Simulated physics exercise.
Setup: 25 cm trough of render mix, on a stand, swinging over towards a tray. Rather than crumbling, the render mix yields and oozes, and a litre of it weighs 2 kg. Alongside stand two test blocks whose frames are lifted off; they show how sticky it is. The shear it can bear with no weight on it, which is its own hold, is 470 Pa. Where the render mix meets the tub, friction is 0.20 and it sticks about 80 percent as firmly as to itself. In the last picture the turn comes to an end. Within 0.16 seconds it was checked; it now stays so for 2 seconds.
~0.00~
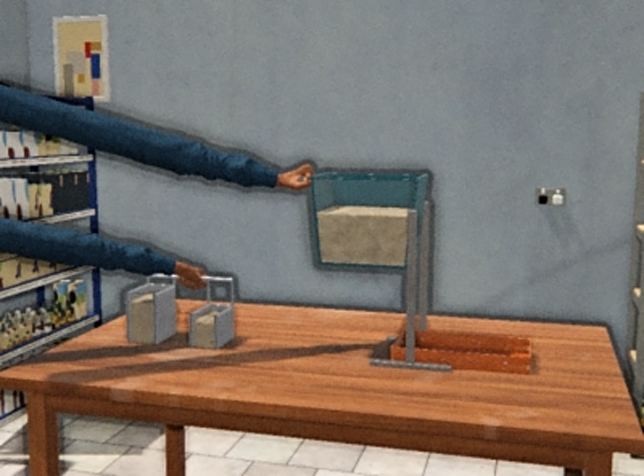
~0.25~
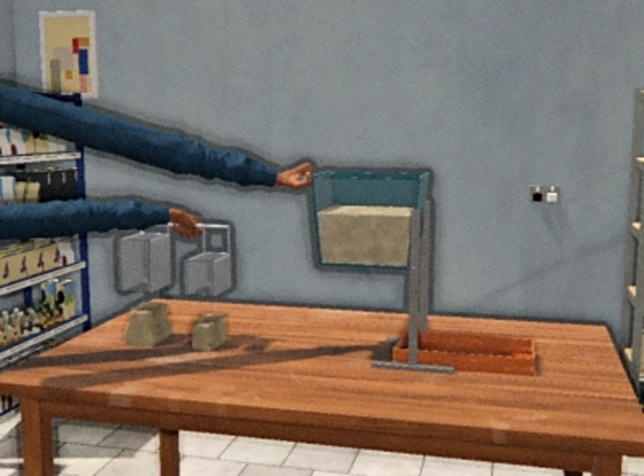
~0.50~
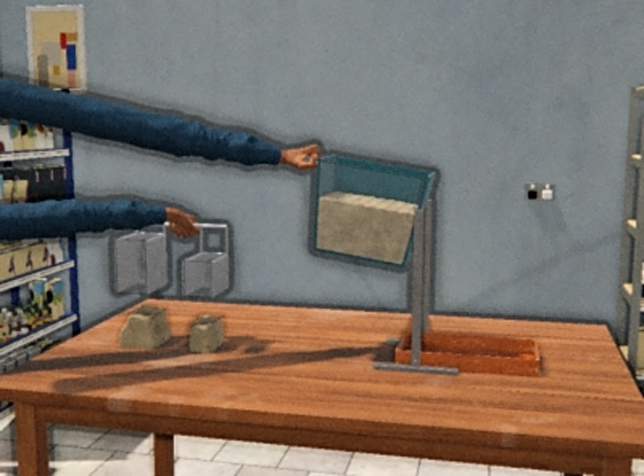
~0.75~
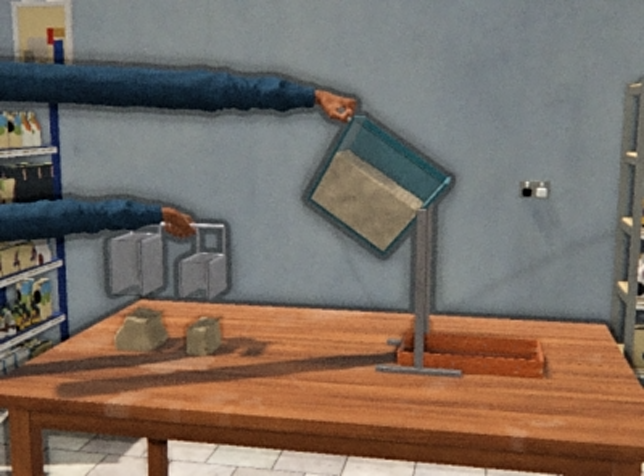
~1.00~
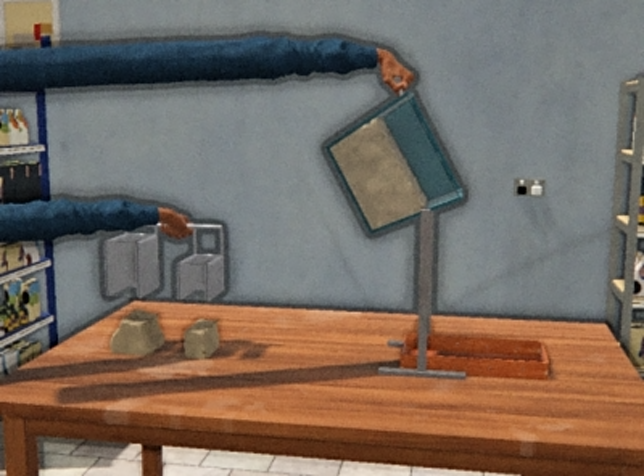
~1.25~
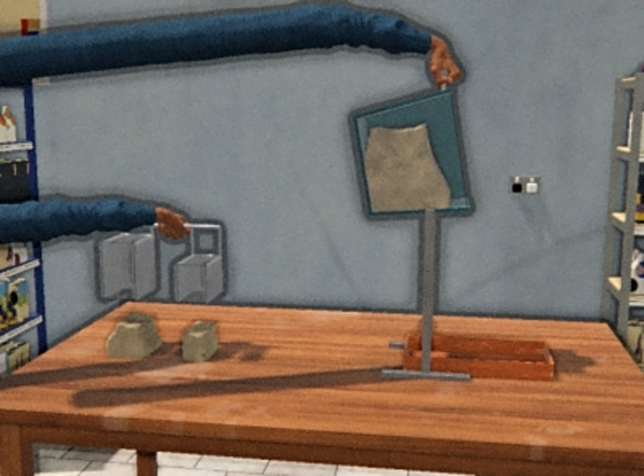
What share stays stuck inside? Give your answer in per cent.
76 %.
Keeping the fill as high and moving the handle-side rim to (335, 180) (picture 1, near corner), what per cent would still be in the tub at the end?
Around 100 percent would still be in the tub at the end.
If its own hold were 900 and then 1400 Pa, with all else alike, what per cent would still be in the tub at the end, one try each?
Respectively 100 % and 100 %.
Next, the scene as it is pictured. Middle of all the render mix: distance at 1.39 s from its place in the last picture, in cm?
I'd estimate roughly 4 centimetres.
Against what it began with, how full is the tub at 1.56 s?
About 85 %.
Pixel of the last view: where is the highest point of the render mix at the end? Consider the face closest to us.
Looking at the last picture, I'd put it at about (408, 157).
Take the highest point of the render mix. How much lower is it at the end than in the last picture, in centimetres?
8 cm or so.
After 1.39 s, the tub is at 80 degrees and holds 98 %.
After 1.56 s, the tub is at 80 degrees and holds 87 %.
After 1.73 s, the tub is at 80 degrees and holds 81 %.
After 1.90 s, the tub is at 80 degrees and holds 78 %.
After 3.25 s, the tub is at 80 degrees and holds 76 %.
